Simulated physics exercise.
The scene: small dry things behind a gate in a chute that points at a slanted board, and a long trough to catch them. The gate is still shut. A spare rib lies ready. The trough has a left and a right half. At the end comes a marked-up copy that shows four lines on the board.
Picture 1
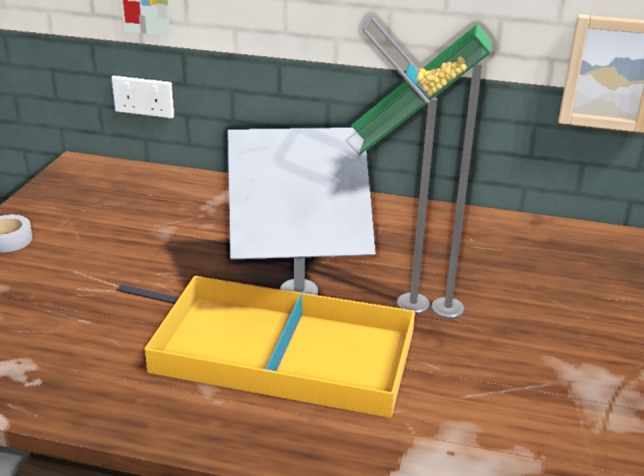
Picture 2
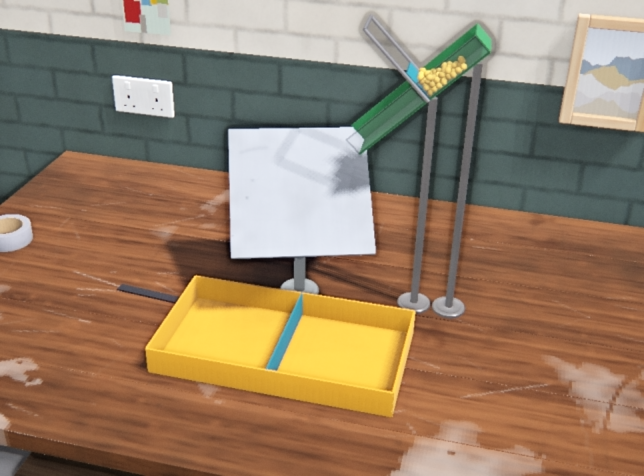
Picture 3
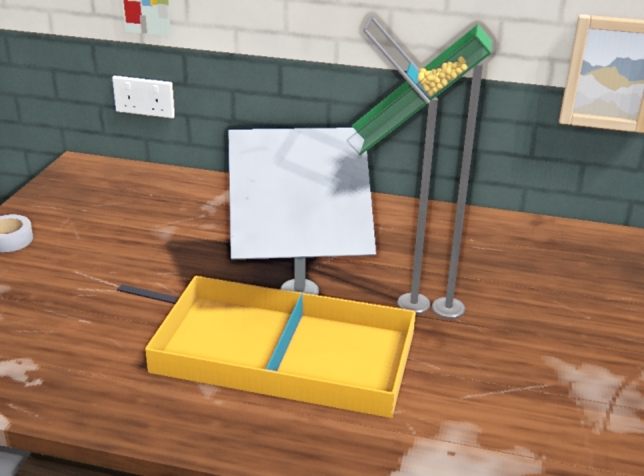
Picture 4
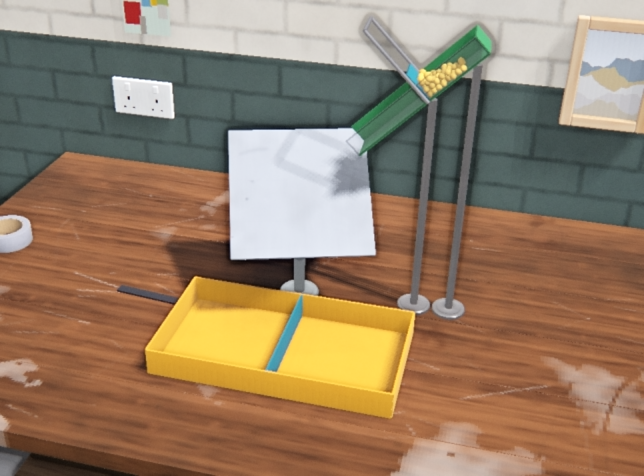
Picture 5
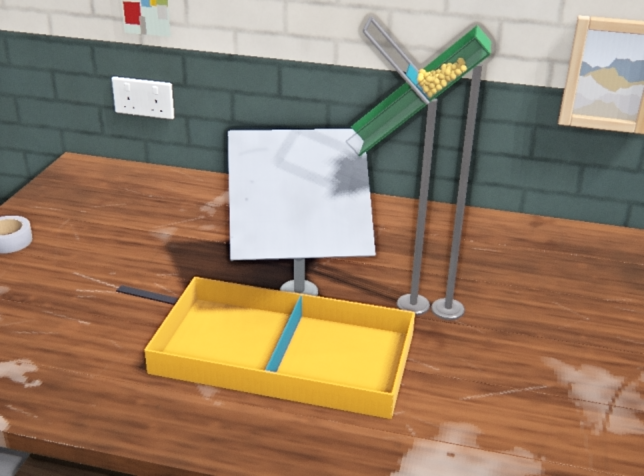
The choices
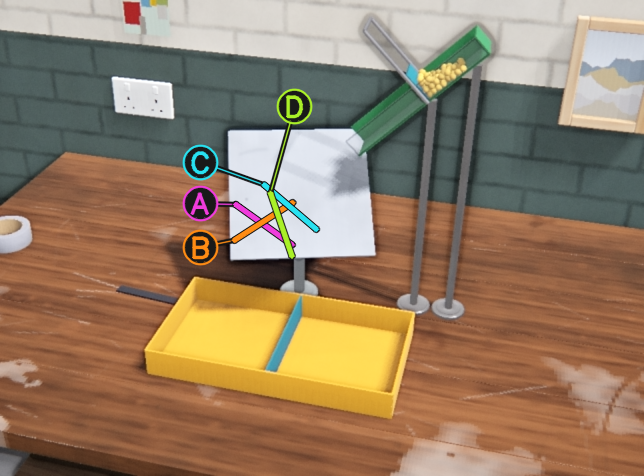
The video shows small yellow balls resting behind a gate in a sloping green chute, beside a tilted white board and above a yellow trough with a blue divider on a wooden table; nothing visibly moves.
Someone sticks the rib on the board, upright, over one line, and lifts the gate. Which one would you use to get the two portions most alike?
Line B does it best.
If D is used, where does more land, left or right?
More lands on the right.
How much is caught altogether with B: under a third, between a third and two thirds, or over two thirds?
It is over two thirds.
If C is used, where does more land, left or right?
Right.
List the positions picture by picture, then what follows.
Load behind the gate at (440, 76), puffed corn balls; lip of the chute at (362, 148), sloping fairly steeply, in the first frame.
Middle of the board at (300, 190), tilted fairly steeply; middle of its low edge at (304, 256); of its high edge at (297, 128), in the second frame.
Front corners of the trough at (146, 349) and (393, 394); front end of its middle wall at (266, 371); gate still shut at (412, 73), in the third frame.
Middle of the load at (441, 76); lip at (362, 148), in the fourth frame.
Middle of the load at (440, 77); lip at (362, 149), in the fifth frame.
On the marked copy, line A from (235, 204) to (292, 244); line B from (292, 202) to (234, 240); line C from (264, 184) to (316, 229); line D from (270, 193) to (291, 256).
With A, of what is caught, a stray few in the left half, nearly all in the right.
With B, of what is caught, about half in the left half, about half in the right.
With C, of what is caught, a small part in the left half, nearly all in the right.
With D, of what is caught, a stray few in the left half, nearly all in the right.
